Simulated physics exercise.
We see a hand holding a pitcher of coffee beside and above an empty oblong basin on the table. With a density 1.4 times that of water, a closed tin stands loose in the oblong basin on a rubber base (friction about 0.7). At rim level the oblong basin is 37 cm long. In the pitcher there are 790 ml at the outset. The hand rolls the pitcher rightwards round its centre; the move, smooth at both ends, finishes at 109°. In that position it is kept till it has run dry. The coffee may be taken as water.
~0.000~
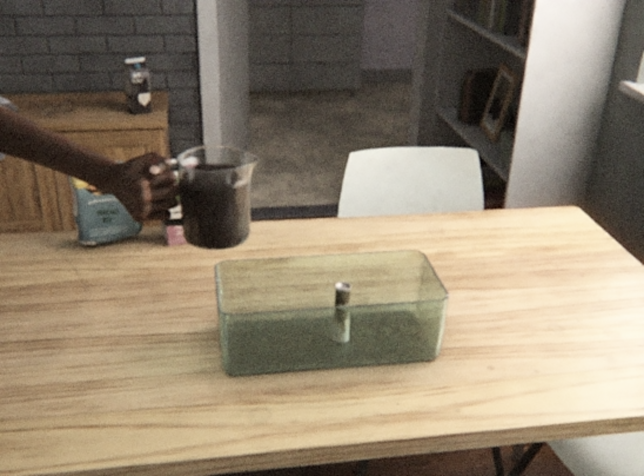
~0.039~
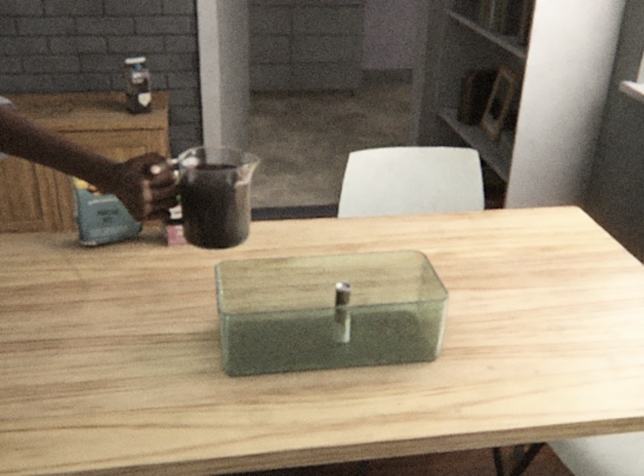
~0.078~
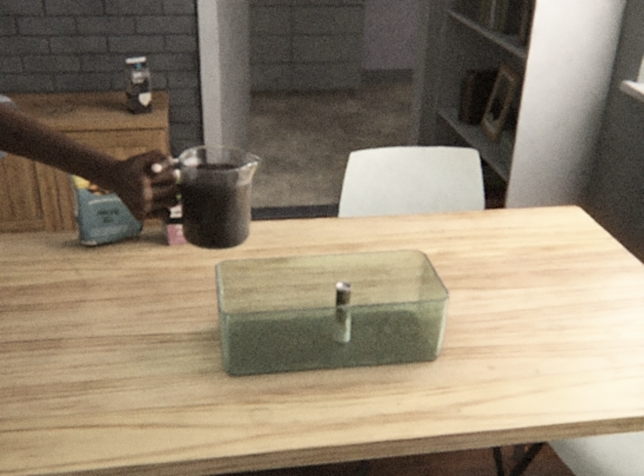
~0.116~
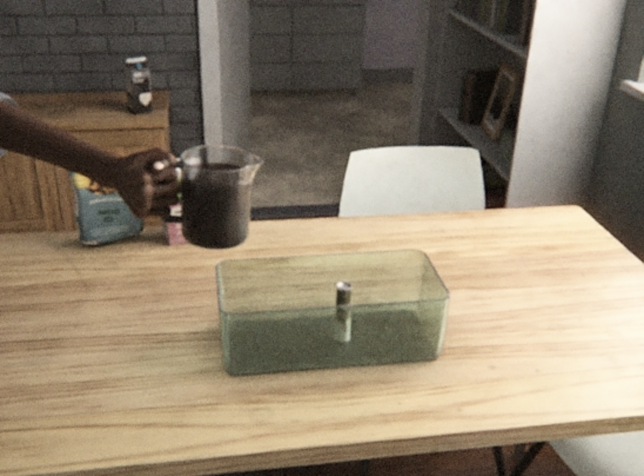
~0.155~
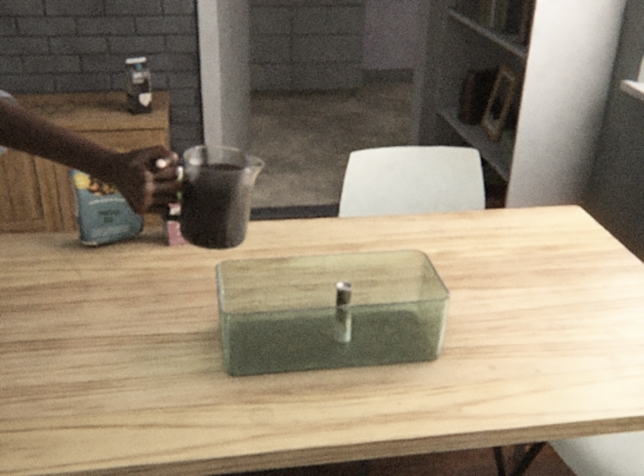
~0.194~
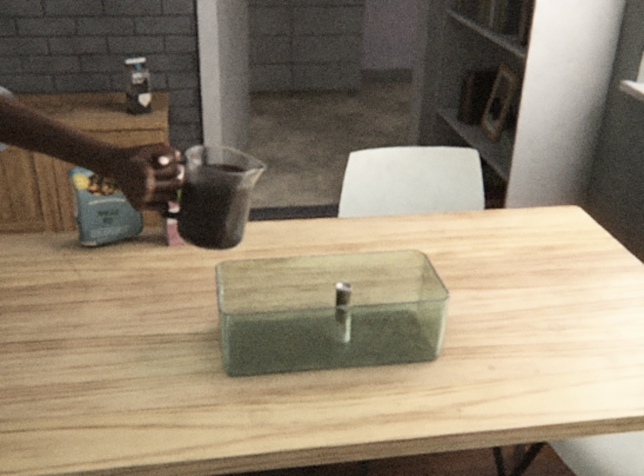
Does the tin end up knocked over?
It is not upset.
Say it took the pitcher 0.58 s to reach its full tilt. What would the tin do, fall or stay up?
The tin remains upright.
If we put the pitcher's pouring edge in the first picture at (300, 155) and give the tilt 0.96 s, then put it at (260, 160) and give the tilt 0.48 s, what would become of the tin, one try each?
The tin overturns the first time and stays vertical the second time.
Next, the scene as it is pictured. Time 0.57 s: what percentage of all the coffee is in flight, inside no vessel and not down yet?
Around 14 in a hundred.
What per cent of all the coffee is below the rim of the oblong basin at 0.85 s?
Close to 48 in a hundred.
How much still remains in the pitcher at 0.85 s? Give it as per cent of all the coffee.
Around 28 in a hundred is still there.
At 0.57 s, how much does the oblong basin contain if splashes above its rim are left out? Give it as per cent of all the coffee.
About 1 per cent.
Then, 0.57 s in, the tilt is 71° and 85 per cent is still to pour; the tin stands where it began.
Then, 0.85 s in, the tilt is 106° and 28 per cent is still to pour; the tin stands where it began.
Then, 1.14 s in, the tilt is 109° and 2 per cent is still to pour; the tin stands where it began.
Then, 1.46 s in, the tilt is 109° and 0 per cent is still to pour; the tin stands where it began.
Finally, the tin stands where it began.
